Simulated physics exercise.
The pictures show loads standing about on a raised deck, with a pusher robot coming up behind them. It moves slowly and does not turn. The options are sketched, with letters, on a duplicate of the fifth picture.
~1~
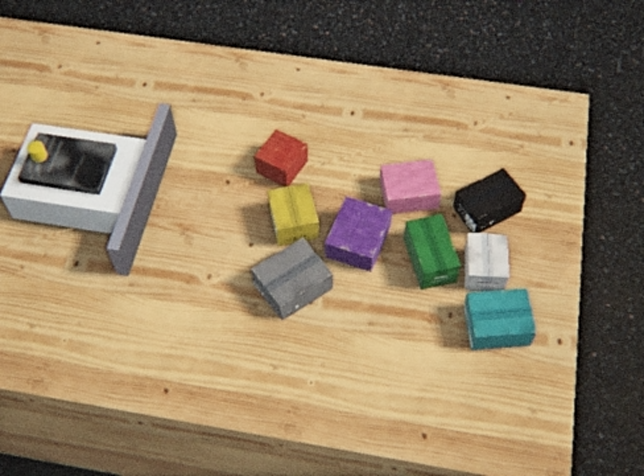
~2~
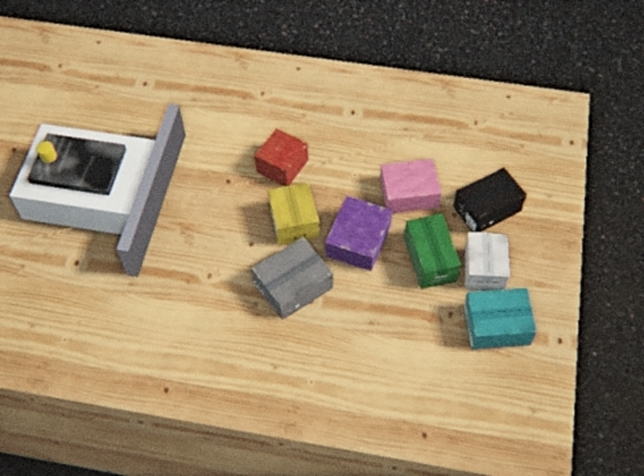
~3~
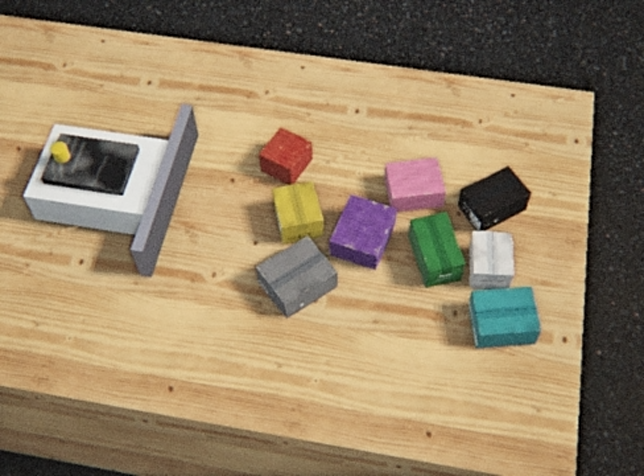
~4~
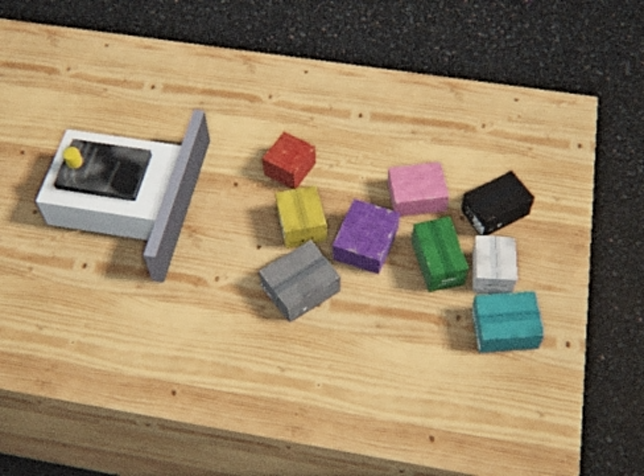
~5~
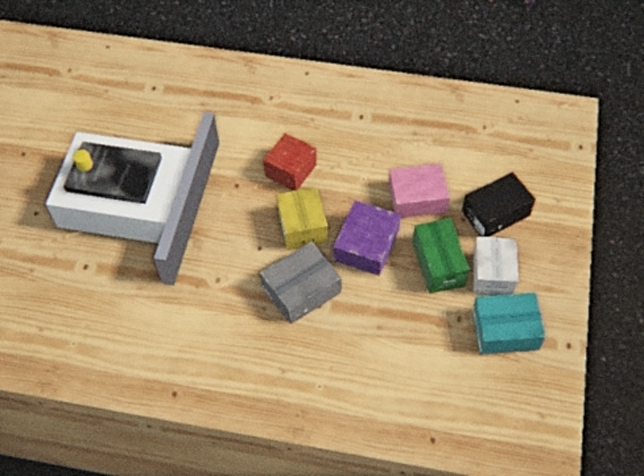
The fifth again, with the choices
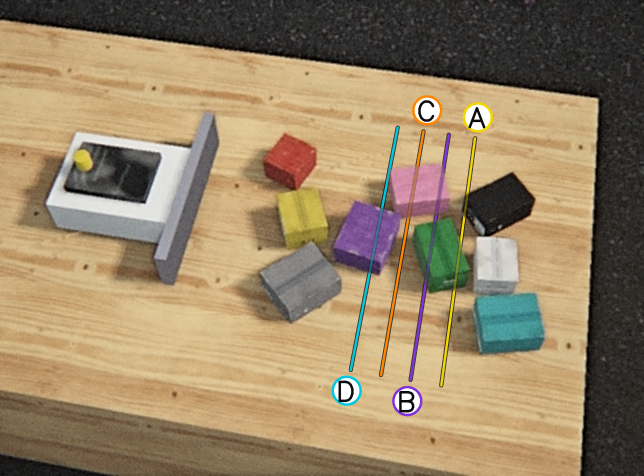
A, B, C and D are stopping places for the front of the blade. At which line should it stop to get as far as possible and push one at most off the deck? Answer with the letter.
Line A.
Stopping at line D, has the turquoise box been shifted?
No.
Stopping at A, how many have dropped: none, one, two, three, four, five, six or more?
One.
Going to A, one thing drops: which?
The white parcel.
On the marked copy, A at (460, 252); B at (431, 247); C at (404, 243); D at (376, 239).
With A. Early on, robot (213, 186); grey box (313, 284); red crate (322, 166).
Further on, robot (310, 201); white parcel (533, 275); black parcel (513, 209).
At the end, robot (388, 212); white parcel over the edge; black parcel (581, 219); one fallen.
As for the rest, B is within the limit but short; C is within the limit but short; D is within the limit but short.
